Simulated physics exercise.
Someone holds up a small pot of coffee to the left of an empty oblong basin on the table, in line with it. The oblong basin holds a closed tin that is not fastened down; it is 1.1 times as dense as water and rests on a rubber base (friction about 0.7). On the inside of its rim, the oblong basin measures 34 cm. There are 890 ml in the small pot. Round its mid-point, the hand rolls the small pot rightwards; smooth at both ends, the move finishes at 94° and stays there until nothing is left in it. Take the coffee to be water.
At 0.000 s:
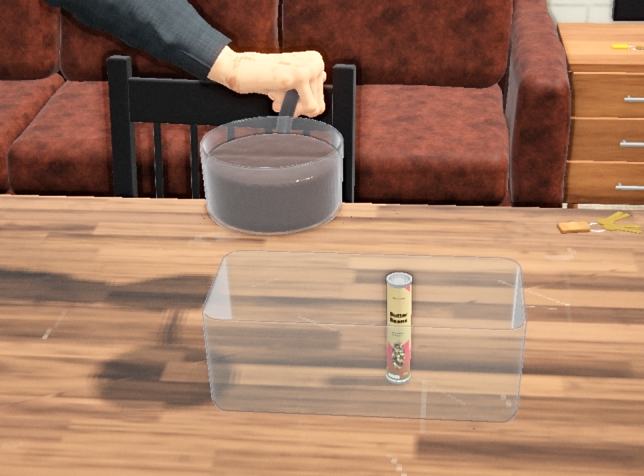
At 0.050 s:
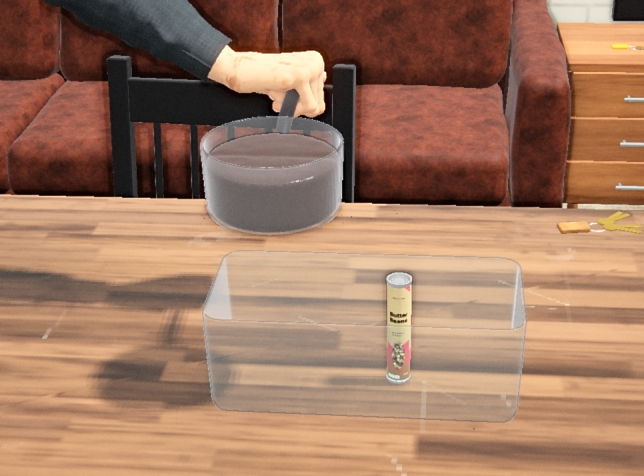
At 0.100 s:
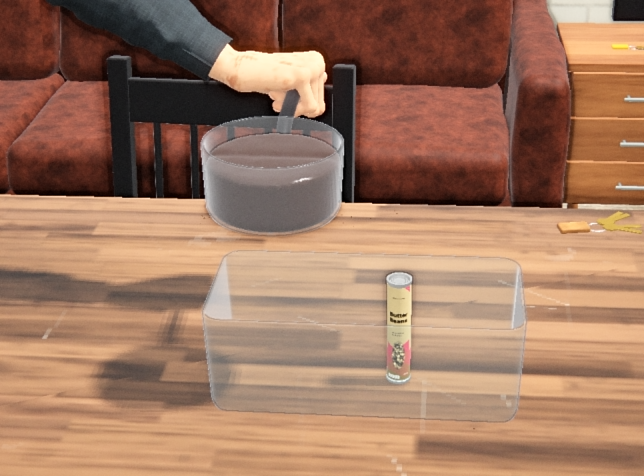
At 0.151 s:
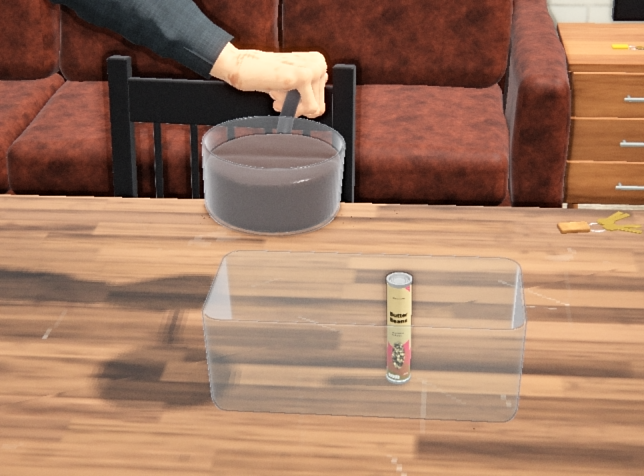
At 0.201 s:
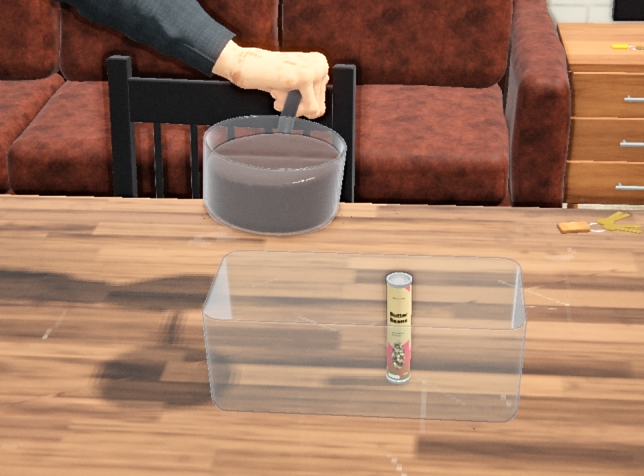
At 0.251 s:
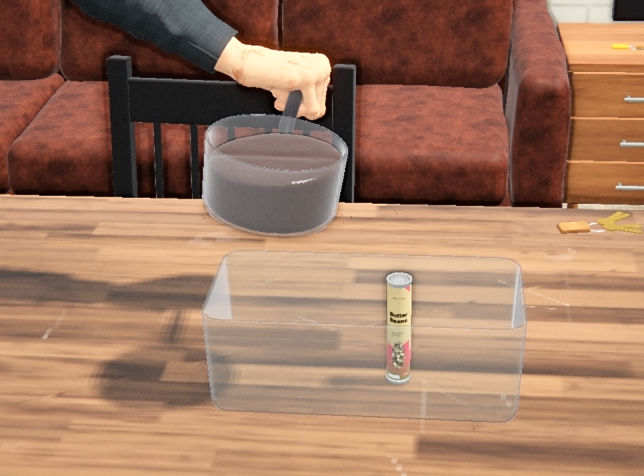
Living room table, a hand holding a clear pot of dark liquid and slightly tilting it rightwards near a tin in a clear basin.
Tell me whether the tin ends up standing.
Looks to me like it holds out.
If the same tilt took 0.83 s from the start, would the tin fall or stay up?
The tin tumbles.
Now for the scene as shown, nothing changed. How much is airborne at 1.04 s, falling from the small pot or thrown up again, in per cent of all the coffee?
12 per cent, roughly.
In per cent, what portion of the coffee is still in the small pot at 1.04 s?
Close to 20 percent of the whole amount.
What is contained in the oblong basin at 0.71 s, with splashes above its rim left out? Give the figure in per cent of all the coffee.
7 %, more or less.
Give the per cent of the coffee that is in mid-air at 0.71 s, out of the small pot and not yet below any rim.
My guess is roughly 22 %.
After 0.71 s the tilt is 55° and 71 per cent is still to pour; the tin stands where it began.
After 1.04 s the tilt is 87° and 19 per cent is still to pour; the tin stands where it began.
After 1.39 s the tilt is 94° and 3 per cent is still to pour; the tin stands where it began.
After 1.77 s the tilt is 94° and 1 per cent is still to pour; the tin stands where it began.
In the end the tin stands where it began.
